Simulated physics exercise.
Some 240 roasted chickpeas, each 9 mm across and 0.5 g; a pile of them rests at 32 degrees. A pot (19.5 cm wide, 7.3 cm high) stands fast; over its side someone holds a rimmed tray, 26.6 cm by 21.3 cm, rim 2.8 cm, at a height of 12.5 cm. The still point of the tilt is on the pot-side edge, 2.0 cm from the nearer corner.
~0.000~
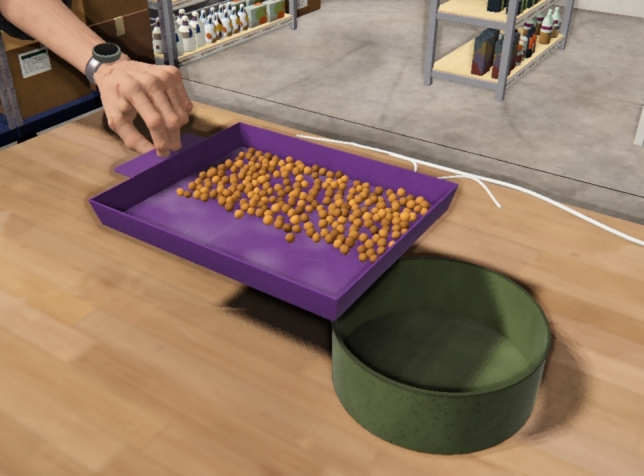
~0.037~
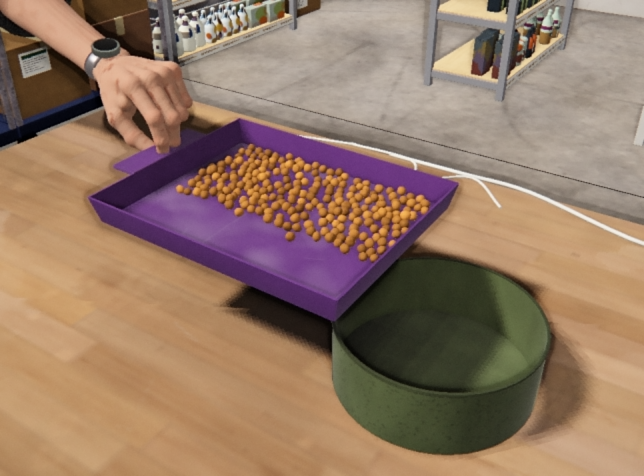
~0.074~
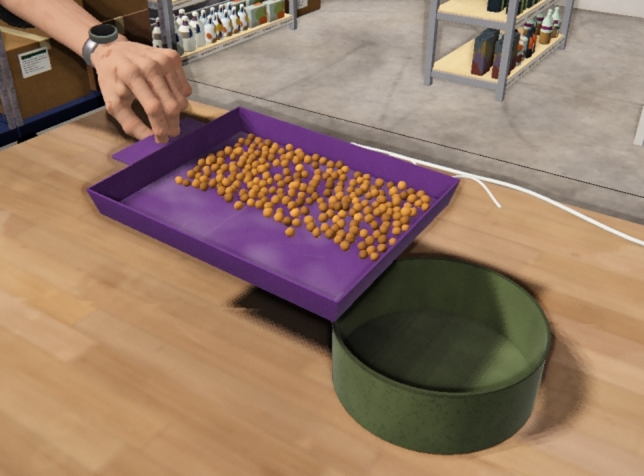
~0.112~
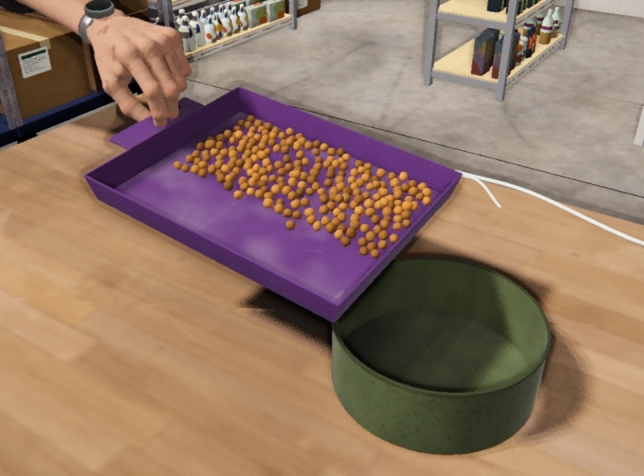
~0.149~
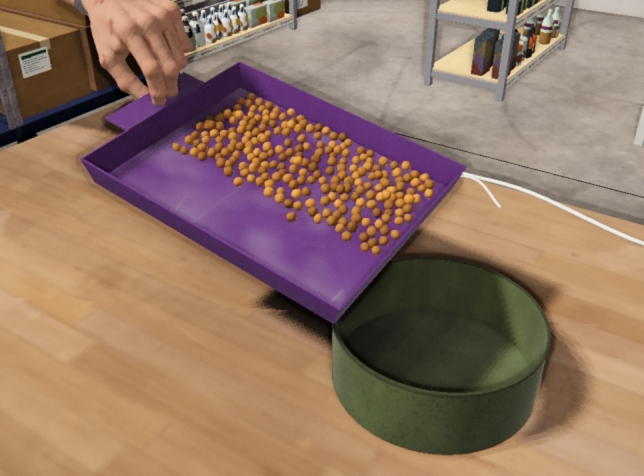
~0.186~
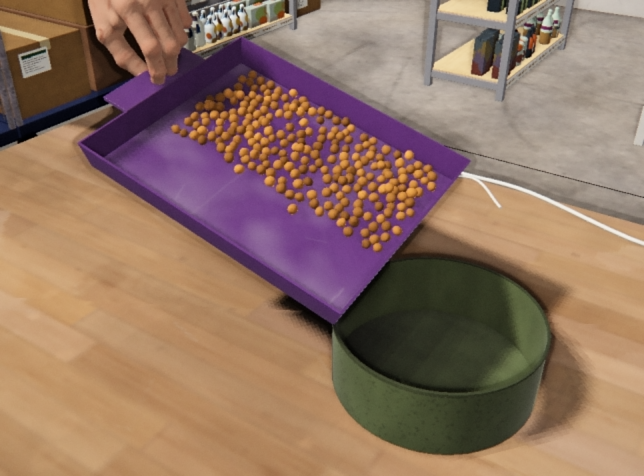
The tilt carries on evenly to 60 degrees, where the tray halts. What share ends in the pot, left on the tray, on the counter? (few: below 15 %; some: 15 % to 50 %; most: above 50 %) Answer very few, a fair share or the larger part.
Pot: Very few, tray: The larger part, counter: A fair share.
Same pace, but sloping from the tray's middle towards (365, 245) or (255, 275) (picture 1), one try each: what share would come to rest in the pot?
Some 20 and 0 per cent.
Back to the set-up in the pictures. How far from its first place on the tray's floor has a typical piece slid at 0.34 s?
About 1 cm.
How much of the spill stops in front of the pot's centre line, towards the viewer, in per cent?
Roughly 100 per cent.
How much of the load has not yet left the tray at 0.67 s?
Some 75 per cent of the load.
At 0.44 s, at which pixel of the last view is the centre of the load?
Near (355, 160).
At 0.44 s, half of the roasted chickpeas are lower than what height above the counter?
Roughly 22 cm.
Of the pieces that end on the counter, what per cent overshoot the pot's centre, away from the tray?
Some 80 per cent.
After 0.34 s, tilt 42 degrees; the tray holds 100 %, the pot 0 %.
After 0.44 s, tilt 56 degrees; the tray holds 100 %, the pot 0 %.
Then, at 0.67 s, tilt 60 degrees; the tray holds 75 %, the pot 0 %.
In the end, at 1.5 s, pot 5 %, tray 55 %, counter 40 %.
